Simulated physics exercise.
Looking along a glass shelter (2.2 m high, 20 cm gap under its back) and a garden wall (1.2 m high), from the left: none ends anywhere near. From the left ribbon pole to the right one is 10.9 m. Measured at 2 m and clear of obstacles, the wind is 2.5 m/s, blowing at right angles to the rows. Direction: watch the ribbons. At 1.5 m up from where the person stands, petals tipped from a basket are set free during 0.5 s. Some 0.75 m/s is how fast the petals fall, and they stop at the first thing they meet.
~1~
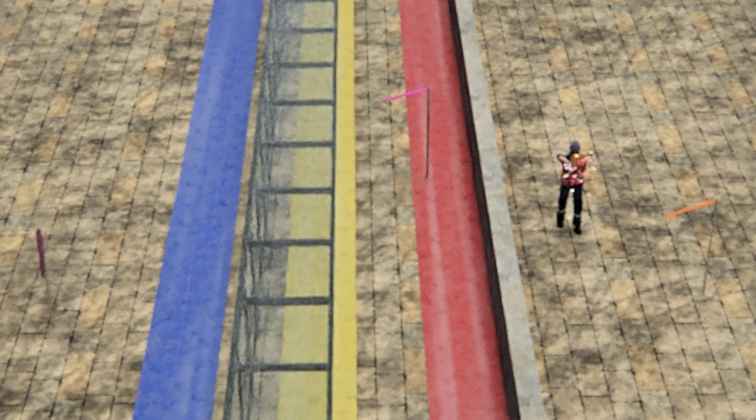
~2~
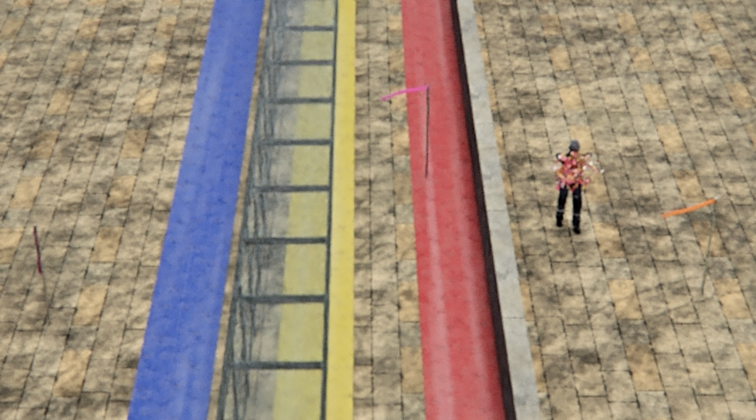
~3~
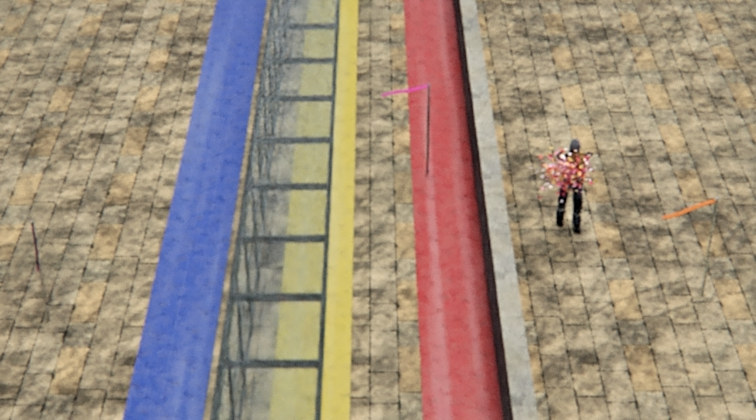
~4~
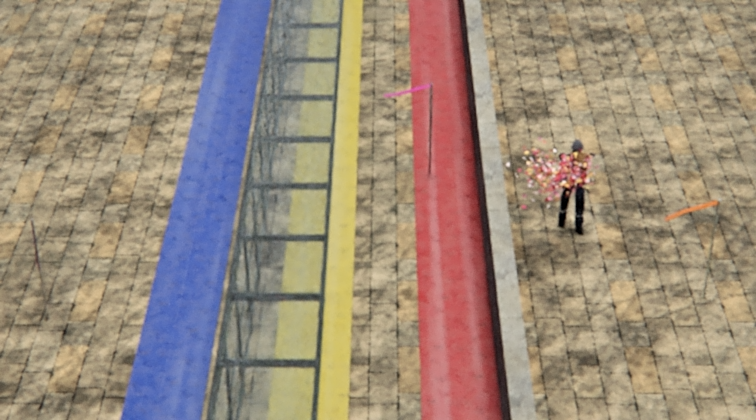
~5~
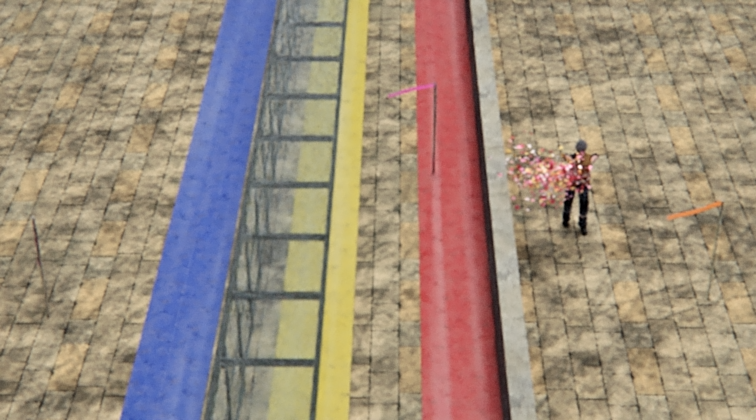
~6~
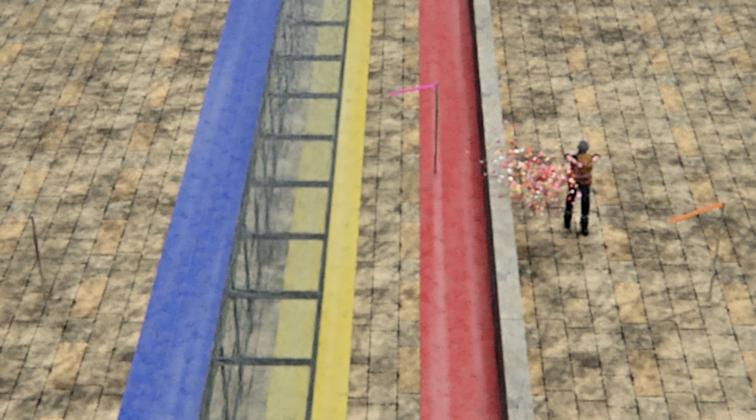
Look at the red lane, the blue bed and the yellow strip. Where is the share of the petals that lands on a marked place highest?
Red.
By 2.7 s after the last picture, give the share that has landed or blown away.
I'd put it close to 55 percent.
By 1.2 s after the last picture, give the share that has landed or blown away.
25 per cent.
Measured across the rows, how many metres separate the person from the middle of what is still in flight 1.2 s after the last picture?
I'd put it near 2.0 metres.
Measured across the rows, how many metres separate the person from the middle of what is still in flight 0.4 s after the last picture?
I'd put it at close to 1.5 metres.
Then, 0.4 s after the last picture, 4 % is no longer flying here, and 0 % lies on the red lane, 0 % on the blue bed and 0 % on the yellow strip; the middle of what still flies is 1.4 m above the low ground, near (511, 177).
Then, 1.2 s after the last picture, 27 % is no longer flying here, and 0 % lies on the red lane, 0 % on the blue bed and 0 % on the yellow strip; the middle of what still flies is 1.3 m above the low ground, near (455, 182).
Then, 2.7 s after the last picture, 57 % is no longer flying here, and 15 % lies on the red lane, 0 % on the blue bed and 0 % on the yellow strip; the middle of what still flies is 0.8 m above the low ground, near (384, 207).
Then, 7.2 s after the last picture, 97 % is no longer flying here, and 36 % lies on the red lane, 0 % on the blue bed and 9 % on the yellow strip.
Then, 44.2 s after the last picture, 100 % is no longer flying here, and 37 % lies on the red lane, 1 % on the blue bed and 9 % on the yellow strip.
